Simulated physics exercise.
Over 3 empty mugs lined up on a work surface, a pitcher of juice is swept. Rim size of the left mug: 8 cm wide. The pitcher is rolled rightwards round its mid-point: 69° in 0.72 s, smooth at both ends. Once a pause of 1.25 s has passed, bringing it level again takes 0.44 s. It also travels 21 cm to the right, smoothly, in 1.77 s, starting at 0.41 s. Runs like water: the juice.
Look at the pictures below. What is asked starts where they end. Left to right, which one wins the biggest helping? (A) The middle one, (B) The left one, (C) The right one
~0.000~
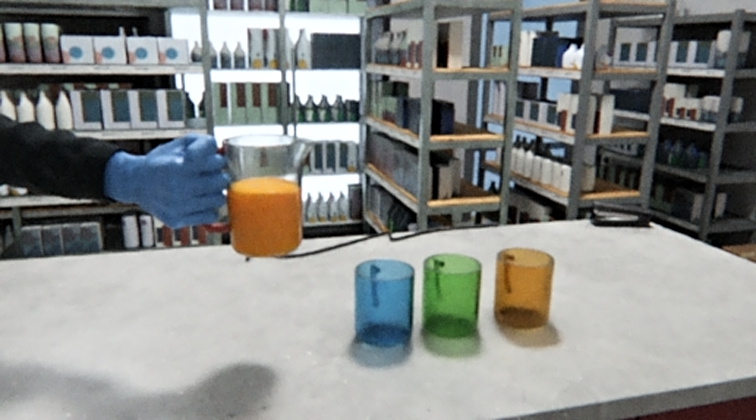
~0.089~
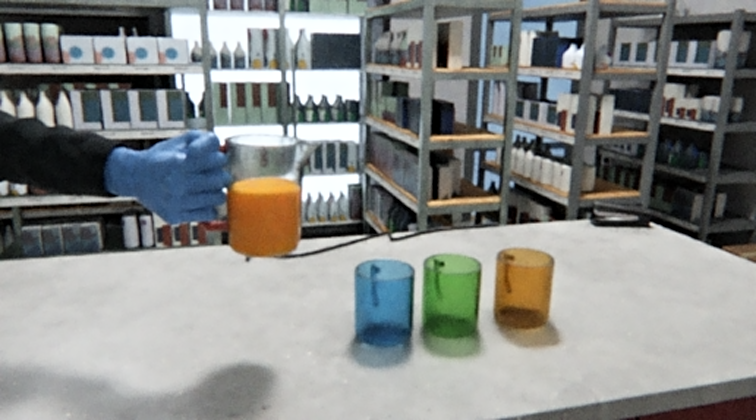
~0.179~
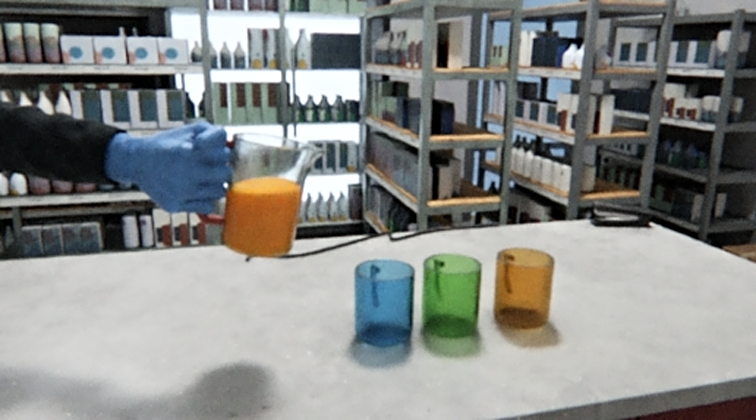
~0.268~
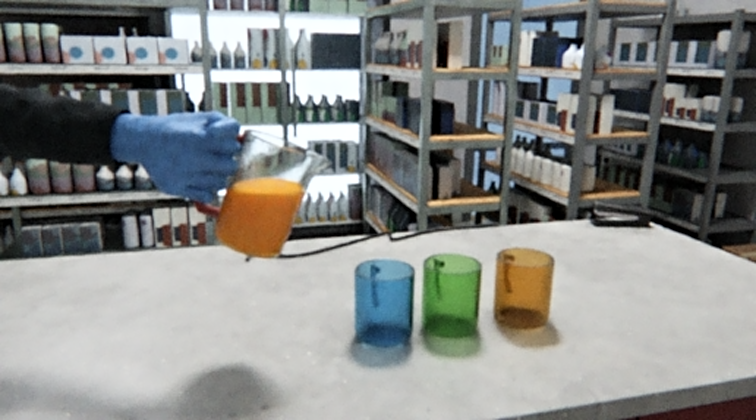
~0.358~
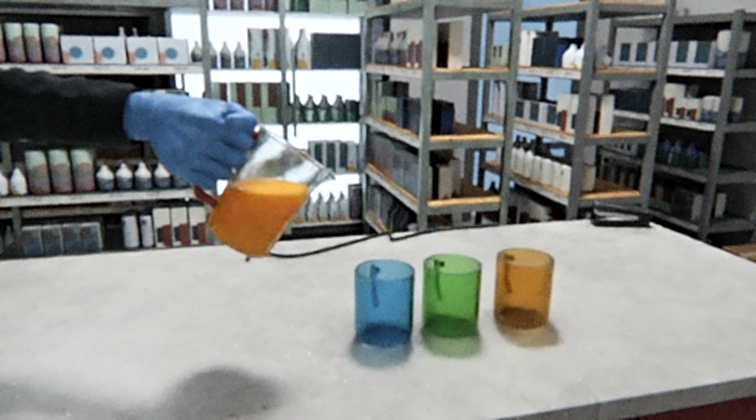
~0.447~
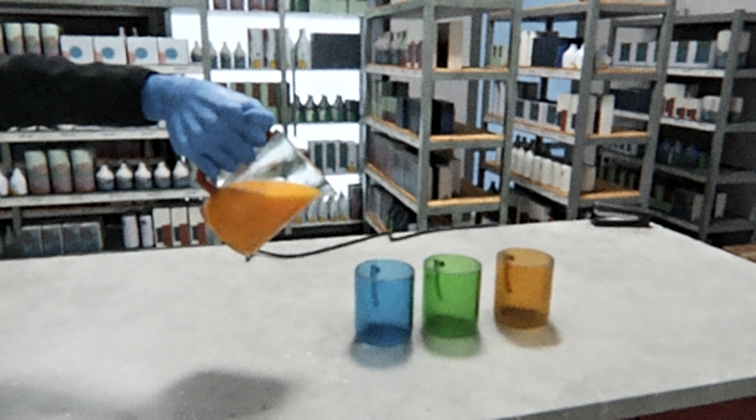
(B) The left one.
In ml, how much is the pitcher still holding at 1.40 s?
About 240 ml.
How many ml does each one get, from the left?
You'd find around 120 ml on the left, around 60 ml in the middle and around 10 ml on the right.
After 1.00 s the tilt is 69° and from the left they hold 100 ml, 0 ml, 0 ml, the pitcher 310 ml, and 0 ml is on the work surface.
After 1.40 s the tilt is 69° and from the left they hold 125 ml, 30 ml, 0 ml, the pitcher 245 ml, and 30 ml is on the work surface.
After 1.82 s the tilt is 69° and from the left they hold 125 ml, 60 ml, 0 ml, the pitcher 200 ml, and 40 ml is on the work surface.
After 2.28 s the tilt is 14° and from the left they hold 125 ml, 60 ml, 10 ml, the pitcher 180 ml, and 65 ml is on the work surface.
In the end from the left they hold 125 ml, 60 ml, 10 ml, the pitcher 180 ml, and 65 ml is on the work surface.
